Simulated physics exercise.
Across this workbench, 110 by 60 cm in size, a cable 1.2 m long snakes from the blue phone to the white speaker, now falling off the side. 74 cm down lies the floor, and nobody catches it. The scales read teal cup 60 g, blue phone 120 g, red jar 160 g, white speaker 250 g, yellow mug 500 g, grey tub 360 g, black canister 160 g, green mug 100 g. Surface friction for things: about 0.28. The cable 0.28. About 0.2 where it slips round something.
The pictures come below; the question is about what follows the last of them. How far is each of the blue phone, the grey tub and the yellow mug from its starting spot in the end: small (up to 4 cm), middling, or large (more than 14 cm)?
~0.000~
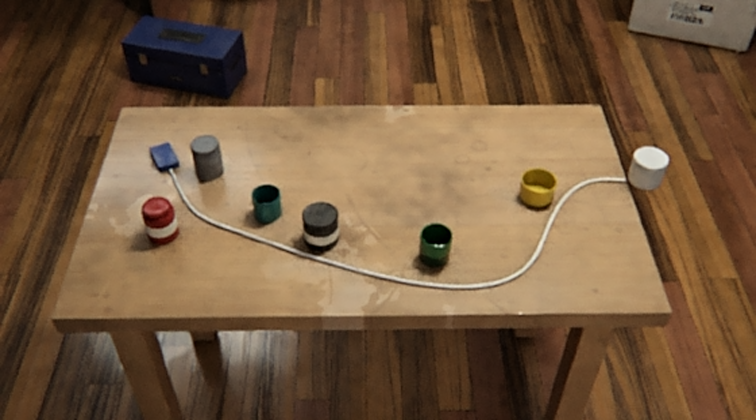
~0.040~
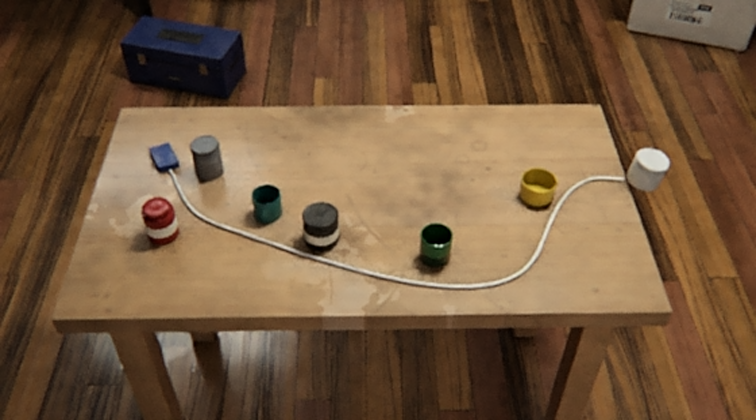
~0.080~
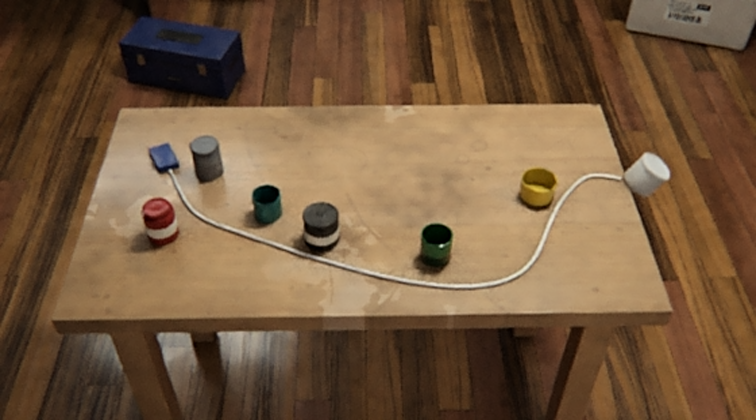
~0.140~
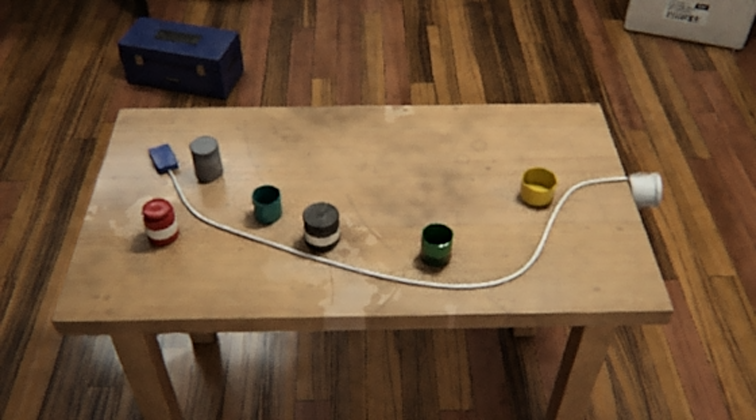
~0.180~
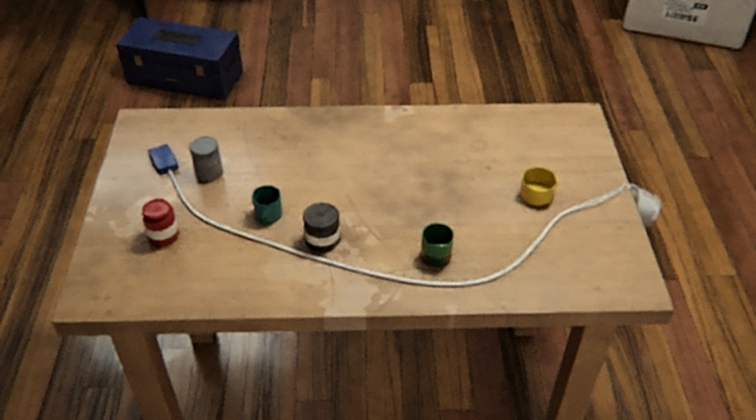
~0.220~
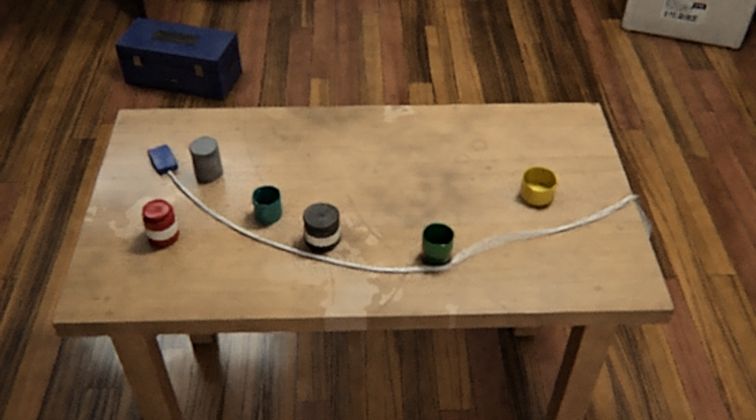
The blue phone ends a large distance away, the grey tub ends only a small distance away, the yellow mug ends only a small distance away.
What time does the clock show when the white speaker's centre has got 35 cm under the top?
Roughly 0.42 s.
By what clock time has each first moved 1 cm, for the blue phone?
Answer: Blue phone, 0.26 s.
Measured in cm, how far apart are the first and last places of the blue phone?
Roughly, blue phone over the edge.
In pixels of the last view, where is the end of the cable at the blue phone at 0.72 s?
Approximate position: (385, 254).
By 0.5 s, the cable's tail end at (215, 215); blue phone 17 cm off its start, grey tub 1 cm off its start, green mug 16 cm off its start.
By 0.7 s, the cable's tail end at (385, 254); blue phone 51 cm off its start, grey tub 1 cm off its start, white speaker over the edge.
By 1.0 s, the cable's tail end at (540, 288); blue phone 79 cm off its start at (519, 285), grey tub 1 cm off its start at (210, 146), white speaker over the edge.
By 1.2 s, the cable's tail end at (626, 302); blue phone 93 cm off its start, grey tub 1 cm off its start, white speaker over the edge.
By 2.4 s, the cable has left the top; blue phone over the edge, grey tub 1 cm off its start at (210, 146), yellow mug 0 cm off its start at (540, 178), white speaker over the edge.
